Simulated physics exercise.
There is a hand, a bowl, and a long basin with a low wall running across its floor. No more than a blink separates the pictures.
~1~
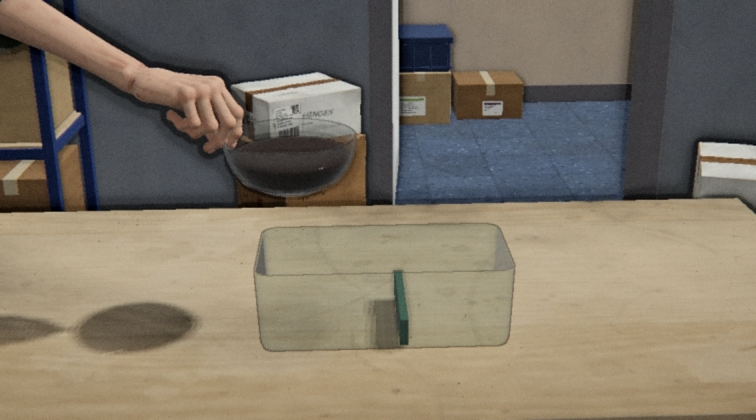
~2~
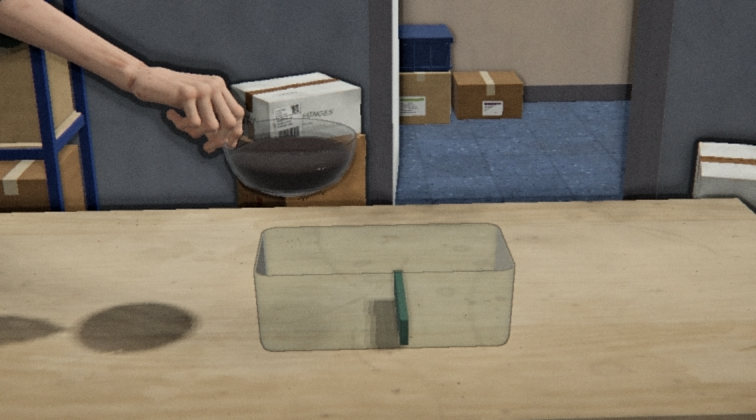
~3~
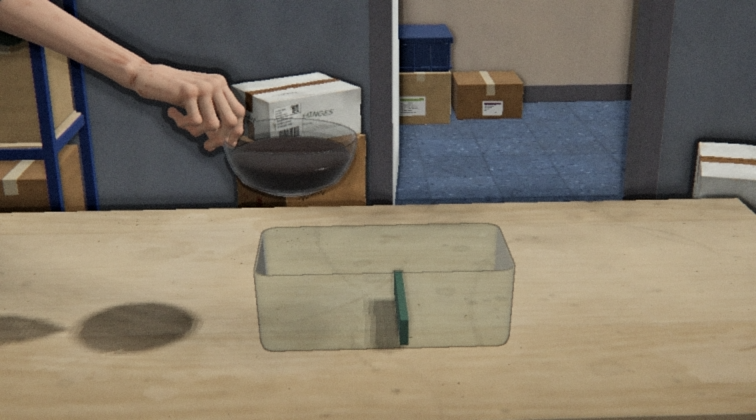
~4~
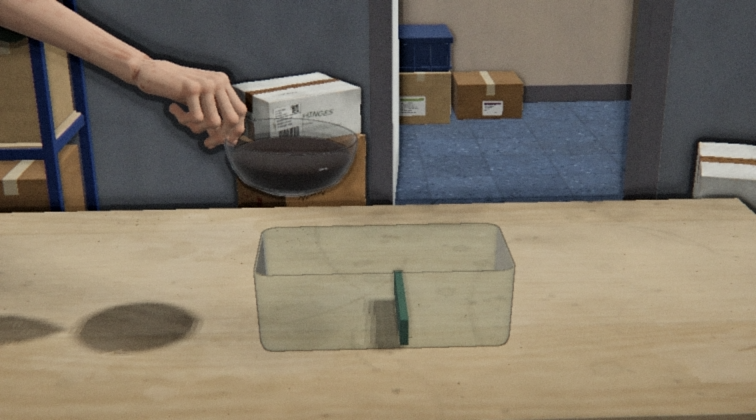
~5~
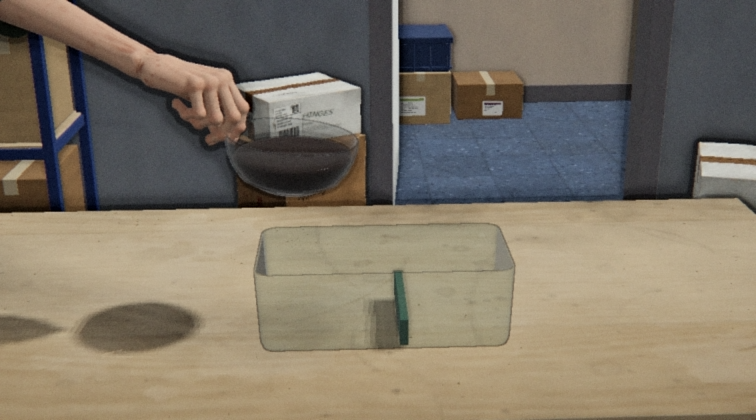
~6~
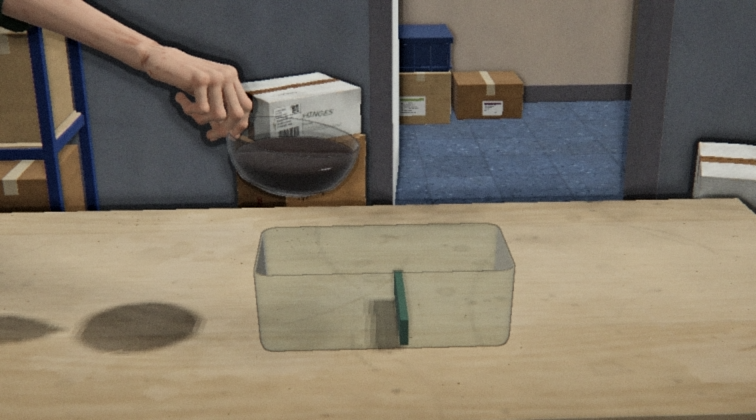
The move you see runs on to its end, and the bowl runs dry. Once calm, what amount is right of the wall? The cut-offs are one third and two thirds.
The right side of the wall holds a middle share, one third to two thirds.
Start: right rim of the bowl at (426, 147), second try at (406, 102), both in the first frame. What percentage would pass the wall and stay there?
Near 95 per cent for the first start, near 90 per cent for the second.
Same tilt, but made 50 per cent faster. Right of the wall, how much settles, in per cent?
Some 35 per cent.
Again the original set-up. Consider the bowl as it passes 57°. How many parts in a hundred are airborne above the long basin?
30 %.
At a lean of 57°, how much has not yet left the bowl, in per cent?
I'd put it at some 55 in a hundred.
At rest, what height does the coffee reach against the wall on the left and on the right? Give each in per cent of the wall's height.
I get 30 % for the left and 40 % for the right.
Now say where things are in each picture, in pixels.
In the first picture, it leans 0°; its right rim is at (356, 136); the coffee meets the walls at (230, 153) and (351, 151); the long basin's rim runs from (258, 252) to (506, 247); the wall's top is at (401, 295).
In the second picture, it leans 0°; its right rim is at (356, 136); the coffee meets the walls at (230, 153) and (351, 151).
In the third picture, it leans 2°; its right rim is at (356, 138); the coffee meets the walls at (231, 152) and (351, 152).
In the fourth picture, it leans 3°; its right rim is at (357, 140); the coffee meets the walls at (232, 152) and (352, 152).
In the fifth picture, it leans 6°; its right rim is at (358, 143); the coffee meets the walls at (233, 152) and (352, 153).
In the sixth picture, it leans 9°; its right rim is at (359, 146); the coffee meets the walls at (234, 152) and (354, 153).
A moment on, the bowl is tipped part way and 54 per cent is still to pour, 6 is left of the wall and 10 right of it.
Next, the bowl is tipped on its side and 3 per cent is still to pour, 45 is left of the wall and 47 right of it.
Then the bowl is tipped right over and 0 per cent is still to pour, 52 is left of the wall and 48 right of it.
Later the bowl is tipped right over and 0 per cent is still to pour, 52 is left of the wall and 48 right of it.
Finally, 52 per cent lies left of the wall, 48 right of it and 1 outside.
